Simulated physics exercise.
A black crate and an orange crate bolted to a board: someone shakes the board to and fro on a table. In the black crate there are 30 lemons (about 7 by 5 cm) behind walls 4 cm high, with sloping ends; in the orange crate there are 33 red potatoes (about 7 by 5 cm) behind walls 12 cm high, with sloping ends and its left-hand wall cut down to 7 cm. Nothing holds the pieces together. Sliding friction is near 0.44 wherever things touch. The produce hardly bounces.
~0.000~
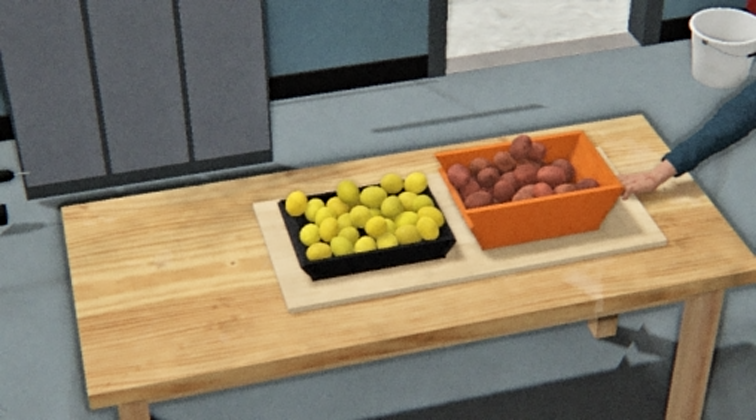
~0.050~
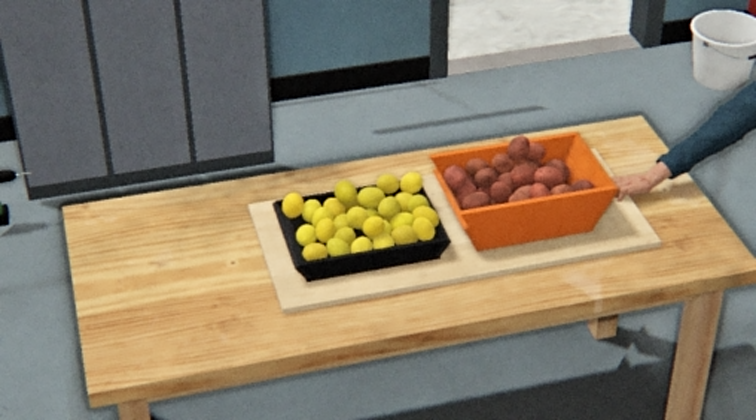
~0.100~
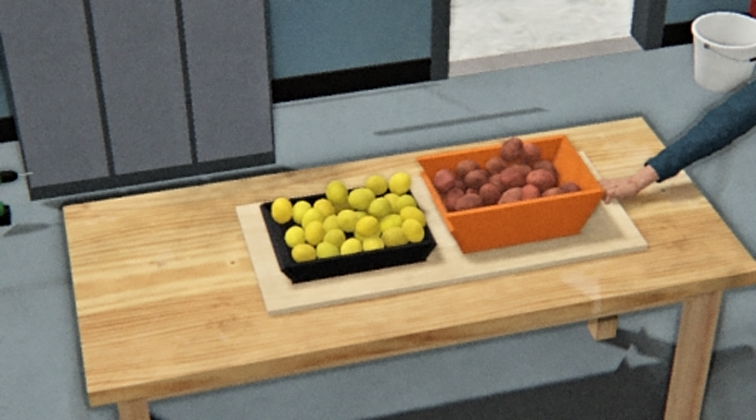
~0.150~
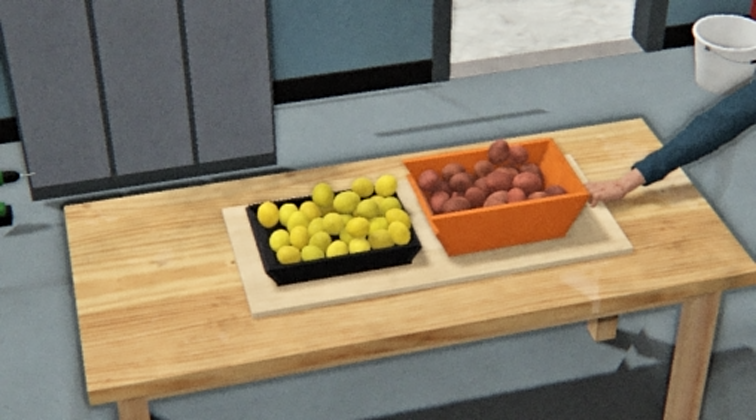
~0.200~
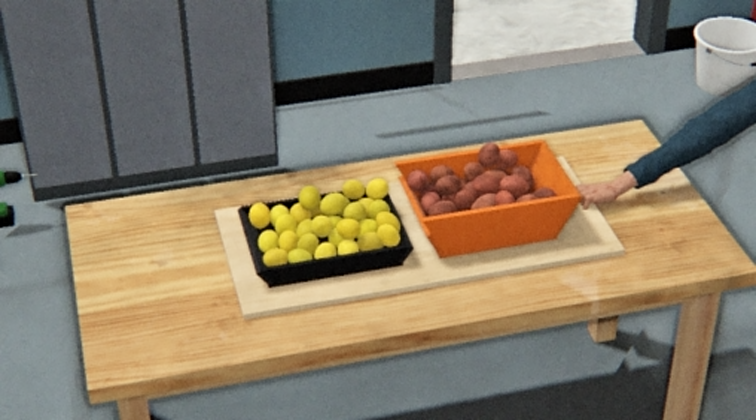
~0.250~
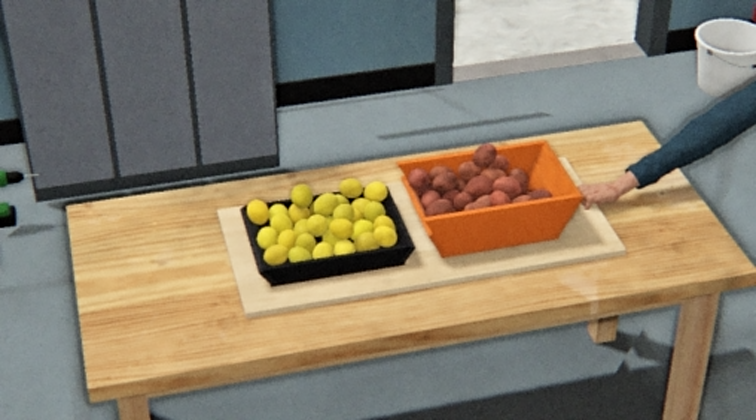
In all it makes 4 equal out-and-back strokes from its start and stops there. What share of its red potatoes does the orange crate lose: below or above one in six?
The orange crate loses fewer than one in six of its red potatoes.
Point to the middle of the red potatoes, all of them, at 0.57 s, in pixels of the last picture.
Near (510, 197).
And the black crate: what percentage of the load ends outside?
Lost: Black crate 15 per cent.
After 0.57 s, the black crate is down by 2 of 30 and the orange crate has all 33.
After 0.96 s, the black crate is down by 3 of 30 and the orange crate has all 33.
After 1.51 s, the black crate is down by 4 of 30 and the orange crate is down by 1 of 33.
When it is over (at 2.22 s), the black crate is down by 5 of 30 and the orange crate is down by 1 of 33. Asked share, 1 of 33, 3 per cent.
